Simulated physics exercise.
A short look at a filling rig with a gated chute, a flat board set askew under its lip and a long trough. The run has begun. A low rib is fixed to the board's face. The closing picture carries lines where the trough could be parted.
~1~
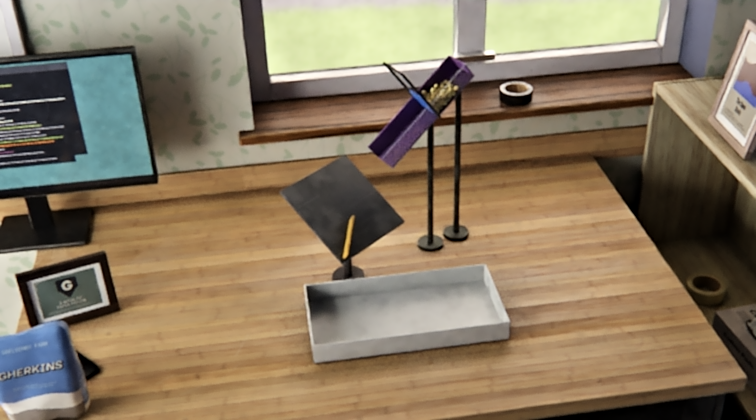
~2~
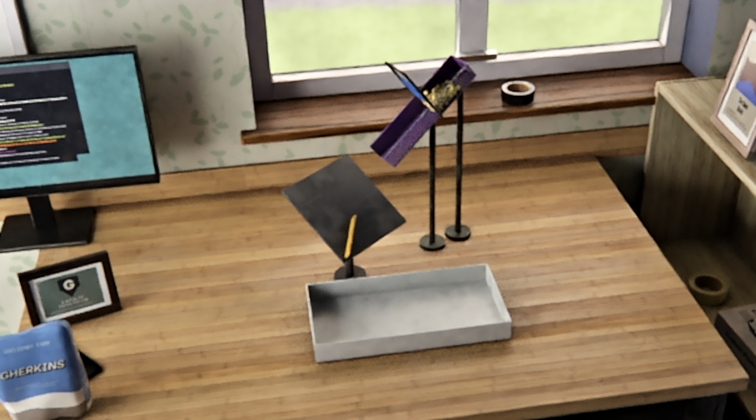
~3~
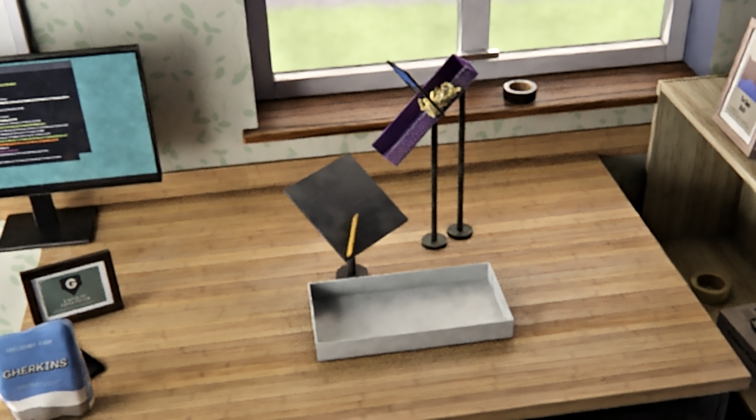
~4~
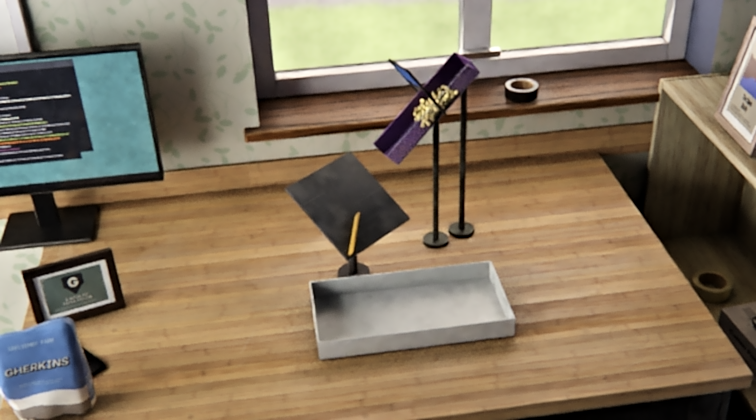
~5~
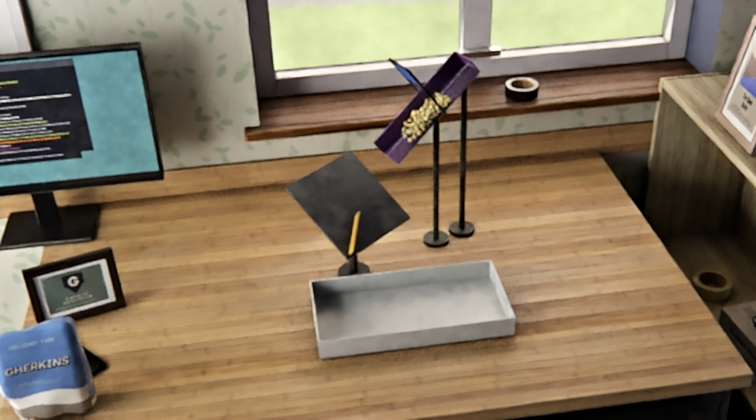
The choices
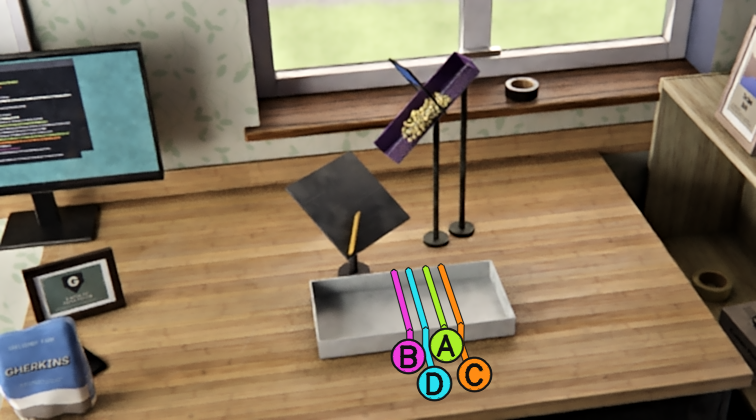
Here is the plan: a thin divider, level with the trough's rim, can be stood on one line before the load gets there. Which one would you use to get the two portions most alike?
B is best.
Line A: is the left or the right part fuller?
Left.
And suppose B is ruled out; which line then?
The answer is D.
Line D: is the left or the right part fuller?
More lands on the left.
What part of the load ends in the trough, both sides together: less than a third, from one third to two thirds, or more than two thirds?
More than two thirds.
On the marked copy, line A crosses the front rim at (444, 326); line B crosses the front rim at (409, 330); line C crosses the front rim at (460, 324); line D crosses the front rim at (425, 328).
Choosing A, of what is caught, all on the left of the divider, none on the right.
Choosing B, of what is caught, about two thirds on the left of the divider, about a third on the right.
Choosing C, of what is caught, all on the left of the divider, none on the right.
Choosing D, of what is caught, most on the left of the divider, a small part on the right.
